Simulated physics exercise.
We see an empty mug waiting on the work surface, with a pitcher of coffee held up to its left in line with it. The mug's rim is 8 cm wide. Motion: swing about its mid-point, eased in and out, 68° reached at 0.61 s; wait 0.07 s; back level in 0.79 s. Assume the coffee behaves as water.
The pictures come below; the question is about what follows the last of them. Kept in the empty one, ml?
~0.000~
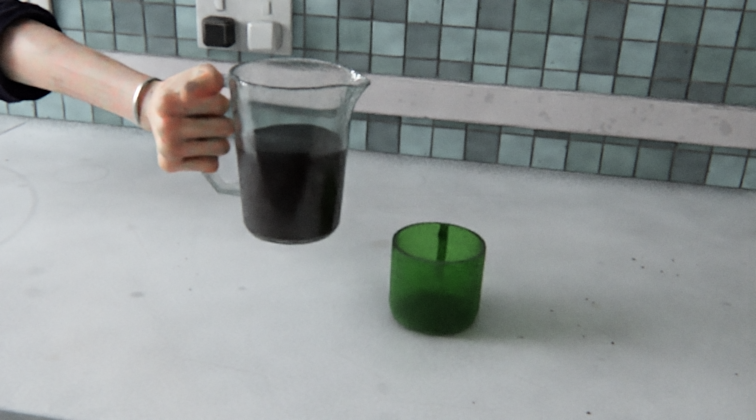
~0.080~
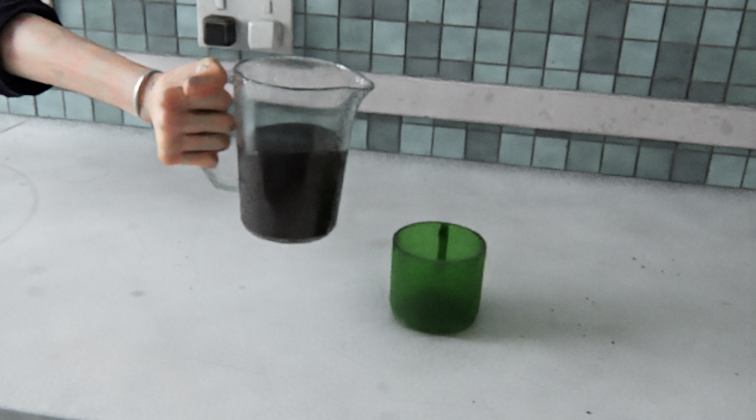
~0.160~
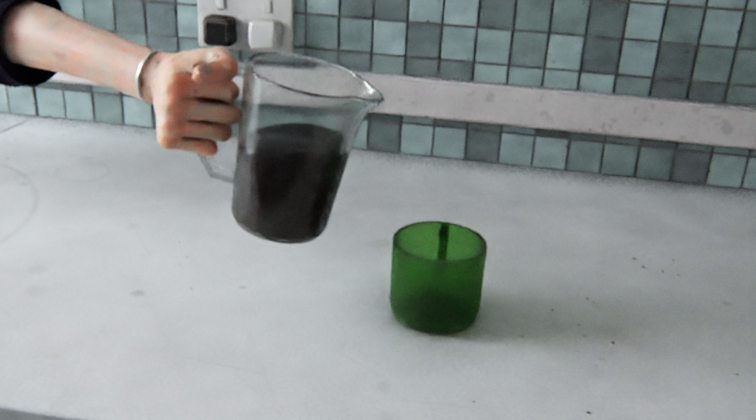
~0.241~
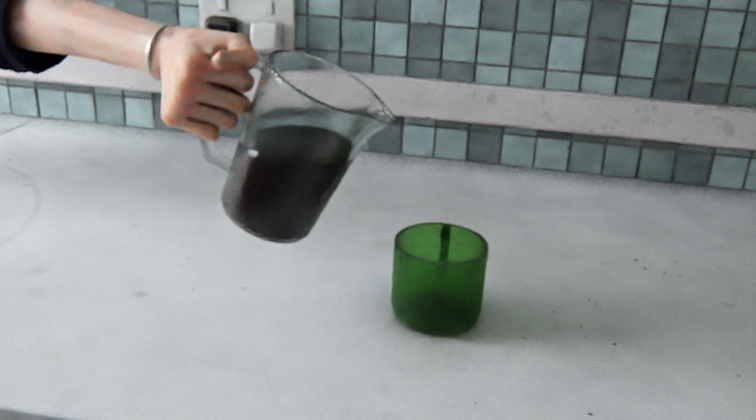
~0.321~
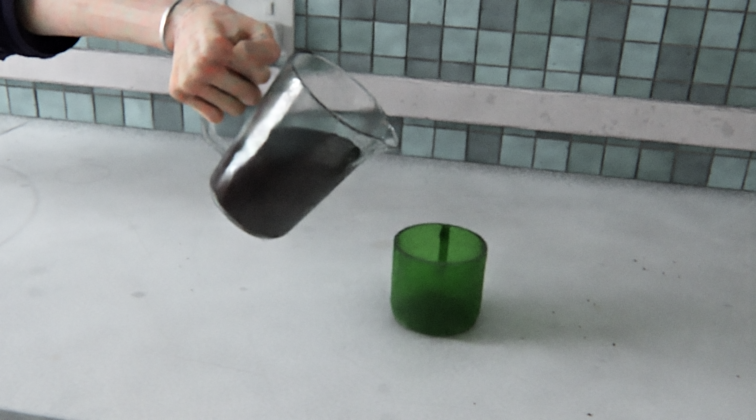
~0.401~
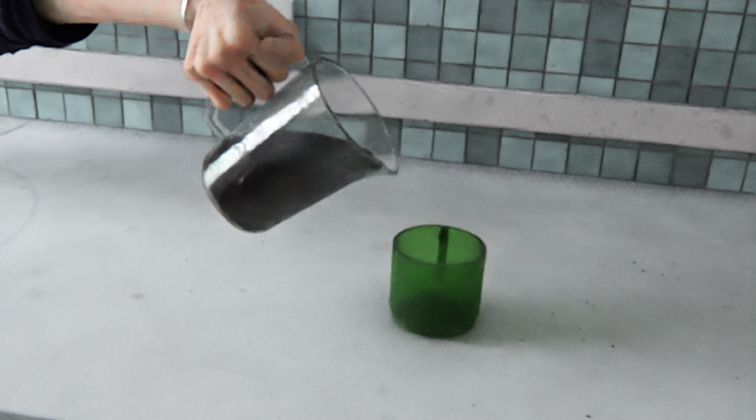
180 ml.
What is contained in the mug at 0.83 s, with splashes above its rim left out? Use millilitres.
I'd put it at about 110 ml.
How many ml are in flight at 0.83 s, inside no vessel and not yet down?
40 ml, more or less.
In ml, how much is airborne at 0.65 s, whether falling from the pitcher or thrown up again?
About 40 ml.
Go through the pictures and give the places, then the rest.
Tilt 0°; pouring edge (370, 82); surface from (256, 132) to (334, 140); the mug's rim runs from (394, 239) to (484, 249), in the first frame.
Tilt 3°; pouring edge (374, 85); surface from (255, 131) to (335, 139), in the second frame.
Tilt 11°; pouring edge (384, 98); surface from (254, 133) to (337, 140), in the third frame.
Tilt 23°; pouring edge (395, 121); surface from (251, 137) to (342, 144), in the fourth frame.
Tilt 37°; pouring edge (400, 147); surface from (240, 147) to (351, 148), in the fifth frame.
Tilt 50°; pouring edge (399, 172); surface from (227, 146) to (367, 160), in the sixth frame.
By 0.65 s the tilt is 68° and the mug has 35 ml, the pitcher 505 ml, and 0 ml is on the work surface.
By 0.83 s the tilt is 62° and the mug has 115 ml, the pitcher 420 ml, and 0 ml is on the work surface.
By 1.02 s the tilt is 41° and the mug has 165 ml, the pitcher 395 ml, and 5 ml is on the work surface.
By 1.23 s the tilt is 14° and the mug has 175 ml, the pitcher 395 ml, and 5 ml is on the work surface.
At rest the mug has 175 ml, the pitcher 395 ml, and 5 ml is on the work surface.
